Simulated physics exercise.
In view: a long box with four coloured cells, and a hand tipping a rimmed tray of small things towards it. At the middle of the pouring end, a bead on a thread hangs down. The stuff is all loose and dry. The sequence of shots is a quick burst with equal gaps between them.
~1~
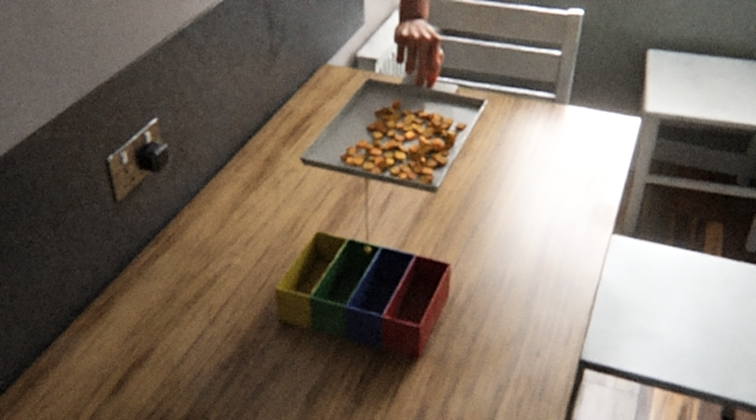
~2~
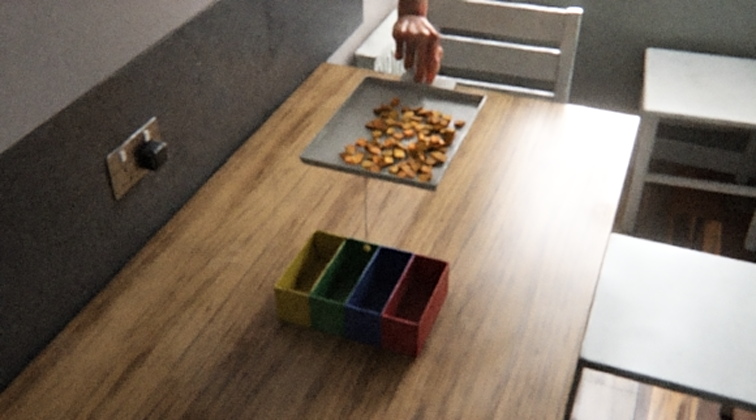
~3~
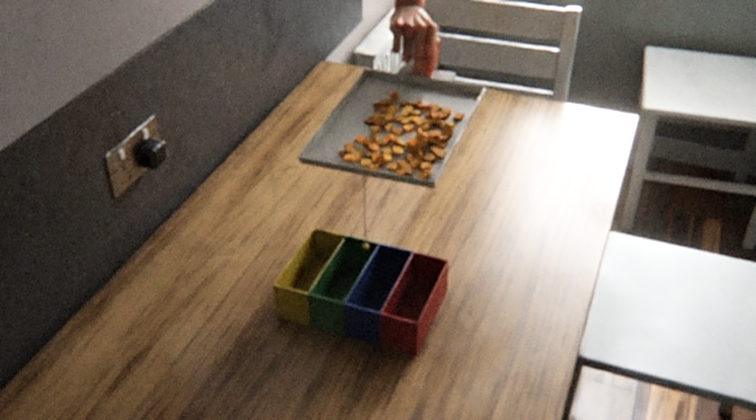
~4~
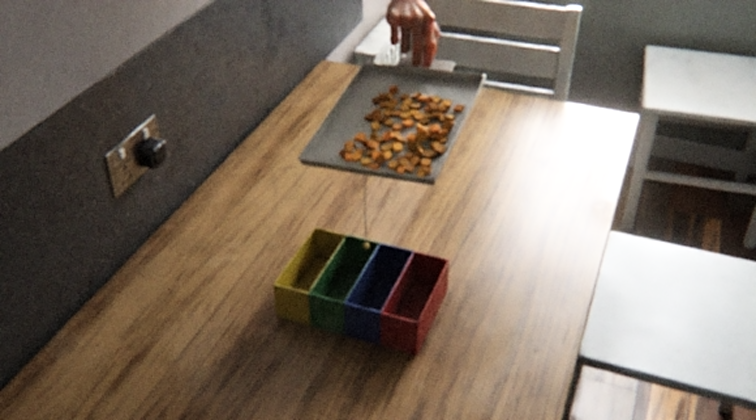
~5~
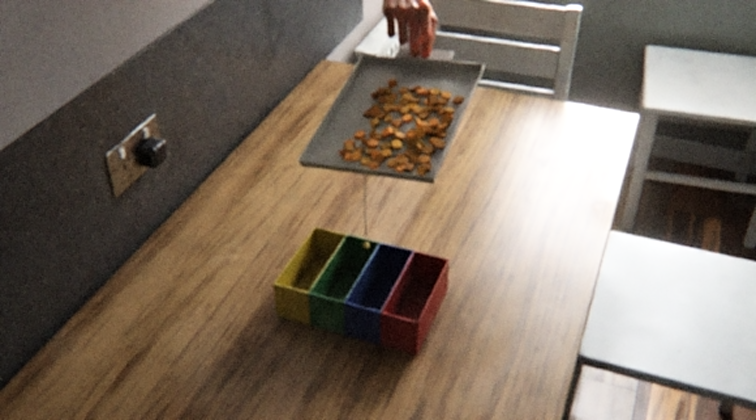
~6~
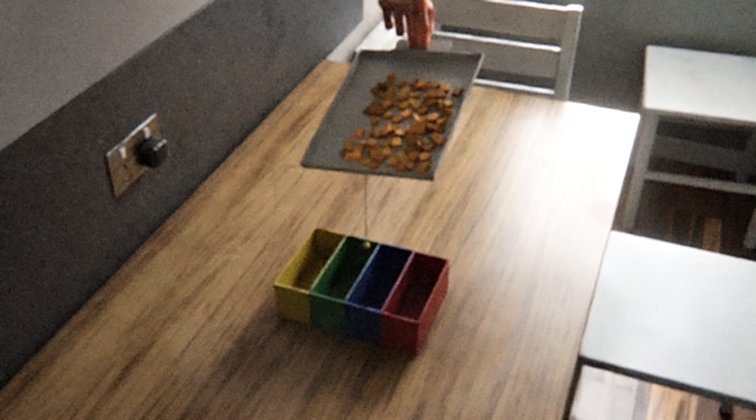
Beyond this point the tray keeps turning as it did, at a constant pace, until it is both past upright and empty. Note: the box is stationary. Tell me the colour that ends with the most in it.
That would be yellow.
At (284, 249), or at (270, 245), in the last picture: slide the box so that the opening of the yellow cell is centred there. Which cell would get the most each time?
You'd see that green cell win the first time and the cell in green win the second.
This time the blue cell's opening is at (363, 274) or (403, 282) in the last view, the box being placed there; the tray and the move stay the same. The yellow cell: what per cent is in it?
Close to 50 in a hundred first, close to 30 in a hundred second.
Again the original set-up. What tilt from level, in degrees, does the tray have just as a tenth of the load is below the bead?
About 75 degrees.
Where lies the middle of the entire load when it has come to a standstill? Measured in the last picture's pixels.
Roughly at (318, 279), give or take.
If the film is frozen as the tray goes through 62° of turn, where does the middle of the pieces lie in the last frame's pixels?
Somewhere about (341, 155).
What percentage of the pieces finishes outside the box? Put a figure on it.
30 %.
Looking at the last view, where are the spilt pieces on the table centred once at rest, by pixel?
(276, 266), about.
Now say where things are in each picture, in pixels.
The first picture shows corners of the pouring end at (302, 157) and (436, 185), level; middle of the load at (398, 145), small crackers; bead on its thread at (367, 250); yellow cell at (294, 305); green cell at (328, 315); blue cell at (364, 325); red cell at (401, 335).
The second picture shows corners of the pouring end at (301, 156) and (435, 183), level; middle of the load at (397, 143).
The third picture shows corners of the pouring end at (300, 156) and (433, 180), tipped barely, lowest at the left corner; middle of the load at (395, 139).
The fourth picture shows corners of the pouring end at (300, 157) and (433, 178), tipped a little, lowest at the left corner; middle of the load at (395, 135).
The fifth picture shows corners of the pouring end at (300, 159) and (432, 176), tipped a little, lowest at the left corner; middle of the load at (395, 131).
The sixth picture shows corners of the pouring end at (301, 162) and (432, 174), tipped clearly, lowest at the left corner; middle of the load at (394, 128); yellow cell at (292, 301); green cell at (327, 311); blue cell at (363, 320); red cell at (400, 331).
Soon, tray tipped steeply; nearly all on the tray; a small part falling or outside the box.
A while on, tray tipped past a quarter turn; about half on the tray; a small part in the yellow cell; a small part in the green cell; about a quarter falling or outside the box.
Towards the end, tray tipped past a quarter turn; about half in the yellow cell; about a quarter in the green cell; a stray few in the blue cell; about a quarter falling or outside the box.
Finally, tray tipped past a quarter turn; about half in the yellow cell; about a quarter in the green cell; a stray few in the blue cell; none in the red cell; about a quarter outside the box.
